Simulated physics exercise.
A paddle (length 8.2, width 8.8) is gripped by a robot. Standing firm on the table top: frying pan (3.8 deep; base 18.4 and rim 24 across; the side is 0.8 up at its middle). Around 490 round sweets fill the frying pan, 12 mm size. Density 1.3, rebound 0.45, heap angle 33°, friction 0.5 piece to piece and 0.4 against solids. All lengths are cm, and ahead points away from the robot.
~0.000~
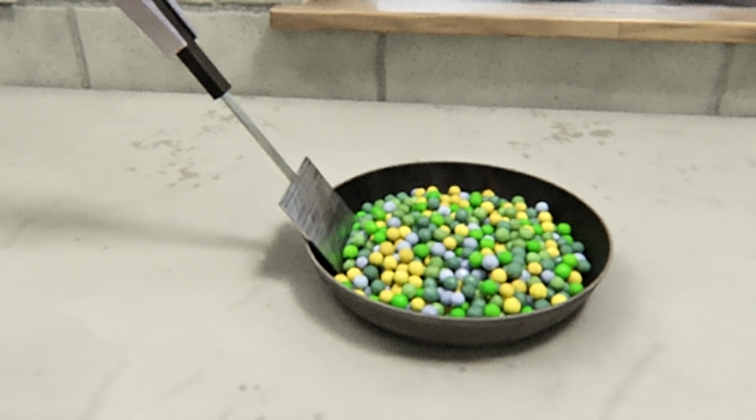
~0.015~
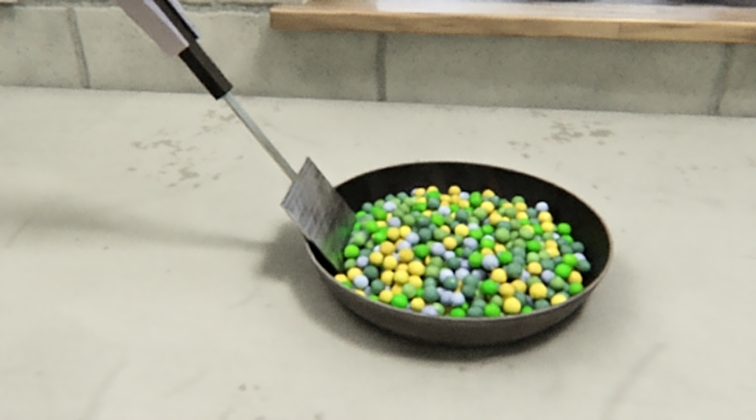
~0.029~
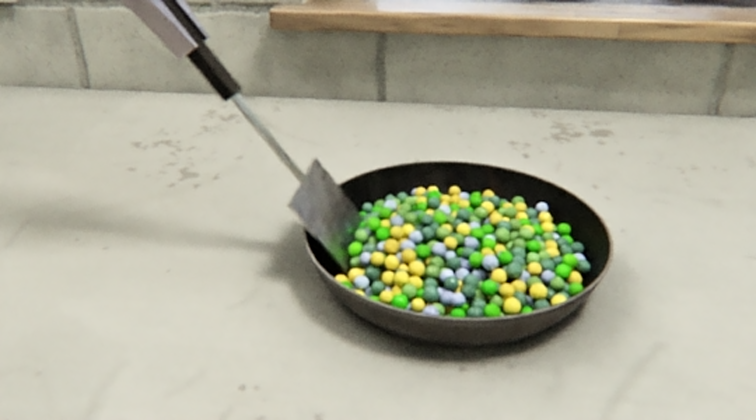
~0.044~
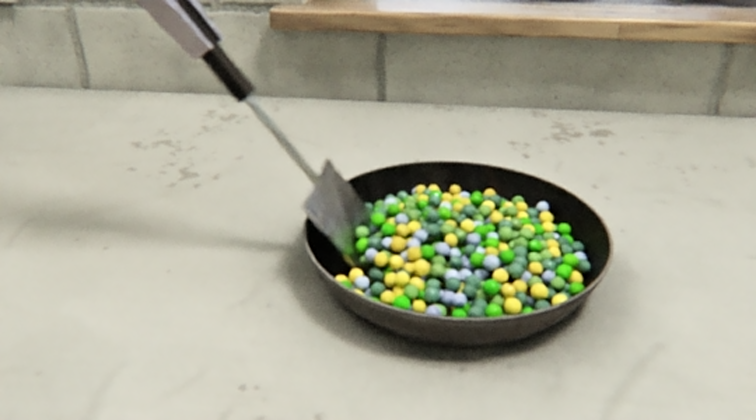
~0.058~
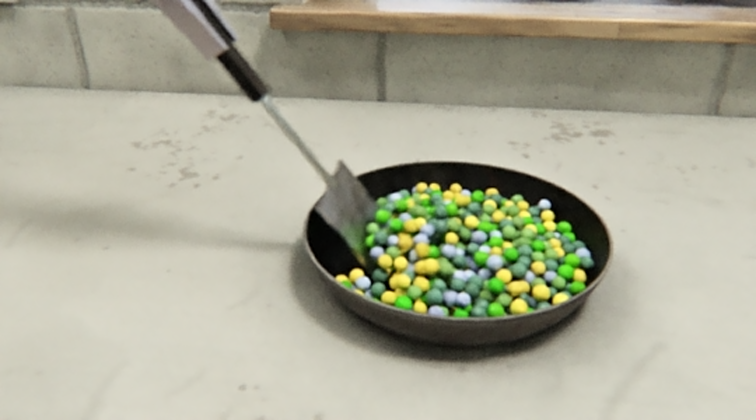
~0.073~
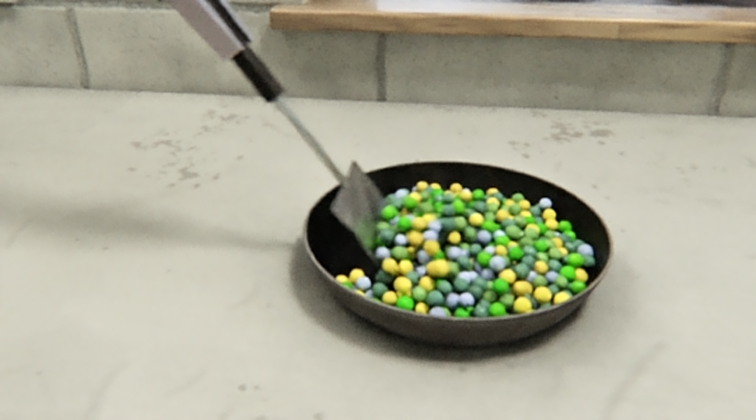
Metal spatula pushing slowly rightward through green, yellow and pale blue balls in a dark frying pan, bunching them slightly.
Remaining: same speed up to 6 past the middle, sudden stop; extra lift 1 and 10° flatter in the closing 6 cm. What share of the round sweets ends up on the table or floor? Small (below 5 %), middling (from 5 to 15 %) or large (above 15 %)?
Share on the table or floor: Middling (from 5 to 15 %).
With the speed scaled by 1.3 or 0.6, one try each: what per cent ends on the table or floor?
About 10 and 0 per cent.
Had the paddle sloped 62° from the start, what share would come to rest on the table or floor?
It would be near 10 per cent.
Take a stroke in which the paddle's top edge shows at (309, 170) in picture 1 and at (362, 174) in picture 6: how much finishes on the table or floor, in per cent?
About 15 per cent.
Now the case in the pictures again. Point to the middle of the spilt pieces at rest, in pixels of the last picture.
Near (648, 277).
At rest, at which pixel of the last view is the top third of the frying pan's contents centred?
Around (552, 238).
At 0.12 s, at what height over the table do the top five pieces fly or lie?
About 6 cm.
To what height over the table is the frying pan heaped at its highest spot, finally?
Some 6.0 cm.
By 0.12 s, sloping 54°, highest piece 6 above the table; 492 in the frying pan.
By 0.16 s, sloping 50°, highest piece 7 above the table; 492 in the frying pan.
By 0.38 s, sloping 44°, highest piece 6 above the table; 455 in the frying pan, 33 on the table or floor, 4 on the blade or in flight.
By 1.43 s, sloping 44°, highest piece 6 above the table; 452 in the frying pan, 40 on the table or floor.
Final count, 452 in the frying pan, 40 on the table or floor. That is 8 % on the table or floor.
